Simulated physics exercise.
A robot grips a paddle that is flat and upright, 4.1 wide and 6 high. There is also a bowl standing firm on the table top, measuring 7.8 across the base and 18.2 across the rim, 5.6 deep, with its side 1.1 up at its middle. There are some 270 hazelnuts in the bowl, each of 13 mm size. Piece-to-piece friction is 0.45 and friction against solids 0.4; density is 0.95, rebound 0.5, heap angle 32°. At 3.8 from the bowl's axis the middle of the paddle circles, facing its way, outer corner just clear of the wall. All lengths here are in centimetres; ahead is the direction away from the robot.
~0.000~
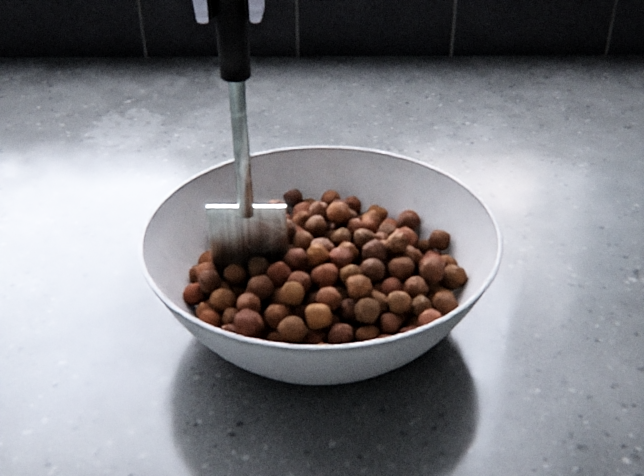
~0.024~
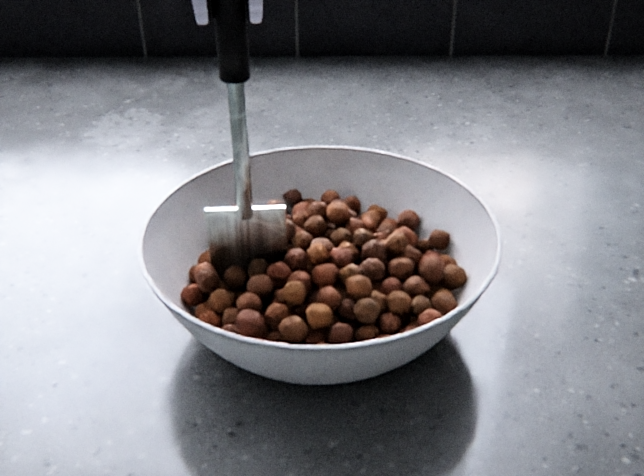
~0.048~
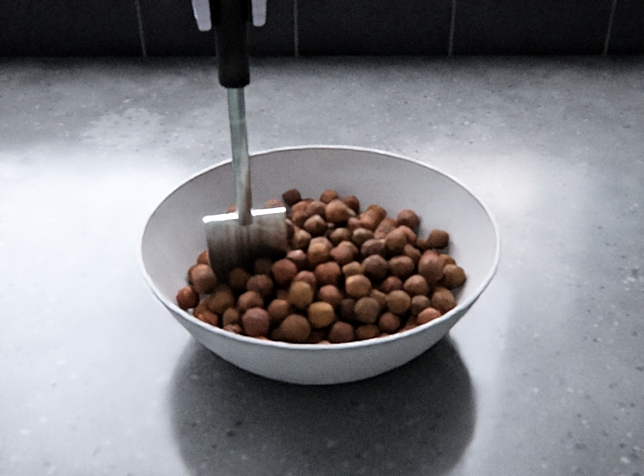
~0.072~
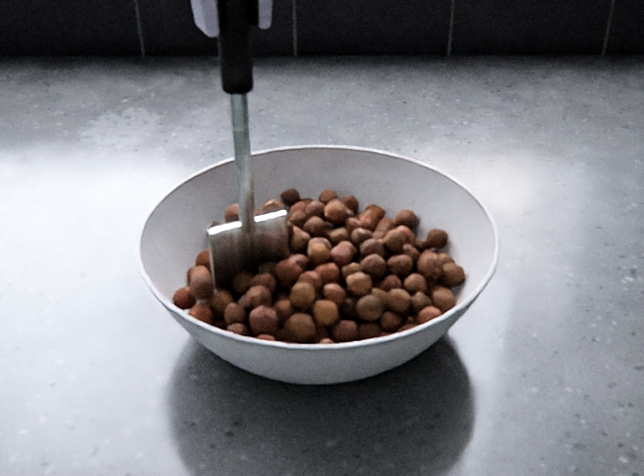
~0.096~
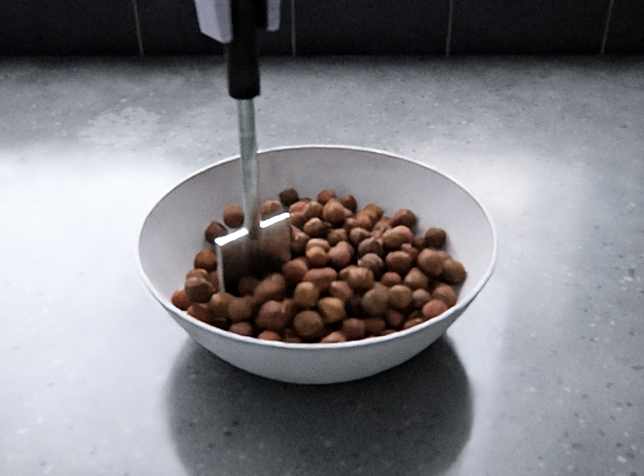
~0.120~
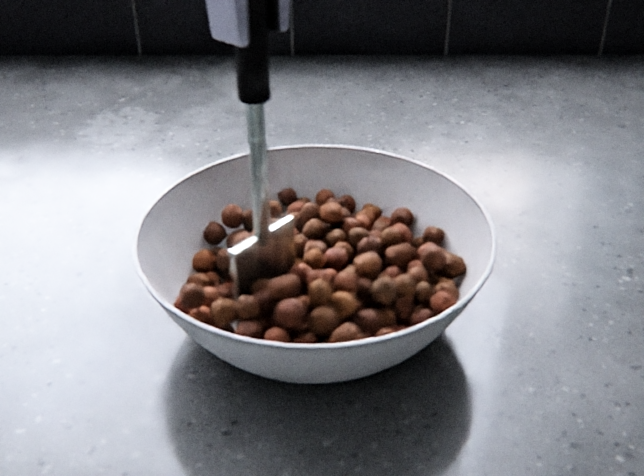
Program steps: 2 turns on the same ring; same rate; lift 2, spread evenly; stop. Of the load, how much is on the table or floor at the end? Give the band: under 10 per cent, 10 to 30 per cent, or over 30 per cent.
Band: 10 to 30 per cent.
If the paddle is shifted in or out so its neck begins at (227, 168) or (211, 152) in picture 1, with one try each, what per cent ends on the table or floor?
Close to 25 and 20 in a hundred.
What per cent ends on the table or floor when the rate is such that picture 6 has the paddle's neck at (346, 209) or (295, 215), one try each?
Around 50 and 30 percent, in that order.
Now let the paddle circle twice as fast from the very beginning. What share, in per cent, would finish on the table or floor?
Near 45 in a hundred, it would be.
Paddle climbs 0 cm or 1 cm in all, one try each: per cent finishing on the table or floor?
25 % and 20 %.
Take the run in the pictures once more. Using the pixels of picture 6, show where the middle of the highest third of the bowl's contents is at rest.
Estimated centre: (292, 262).
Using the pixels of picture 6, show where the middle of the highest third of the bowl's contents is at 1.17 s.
It is centred roughly at (362, 214).
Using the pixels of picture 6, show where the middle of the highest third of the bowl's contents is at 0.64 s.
Somewhere around (228, 221) in the last view.
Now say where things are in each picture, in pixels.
The first frame shows the paddle neck at (244, 181), 0° round; upper third of the load around (327, 257), from x 195 to 455, top at y 200; 271 in the bowl.
The second frame shows the paddle neck at (243, 182), 4° round; upper third of the load around (324, 260), from x 195 to 455, top at y 200.
The third frame shows the paddle neck at (243, 188), 14° round; upper third of the load around (320, 267), from x 190 to 450, top at y 200.
The fourth frame shows the paddle neck at (246, 195), 26° round; upper third of the load around (319, 274), from x 185 to 450, top at y 200.
The fifth frame shows the paddle neck at (252, 202), 38° round; upper third of the load around (316, 283), from x 185 to 450, top at y 195.
The sixth frame shows the paddle neck at (261, 207), 50° round; upper third of the load around (325, 286), from x 190 to 450, top at y 195; 271 in the bowl.
After 0.64 s, 314° round, highest piece 8 above the table; 245 in the bowl, 23 on the table or floor, 3 in flight or on the tool.
After 1.17 s, 218° round, highest piece 7 above the table; 229 in the bowl, 41 on the table or floor, 1 in flight or on the tool.
After 1.63 s, 0° round, highest piece 5 above the table; 229 in the bowl, 42 on the table or floor.
After 2.33 s, 0° round, highest piece 5 above the table; 229 in the bowl, 42 on the table or floor.
In the end, 229 in the bowl, 42 on the table or floor. That is 15 % on the table or floor.
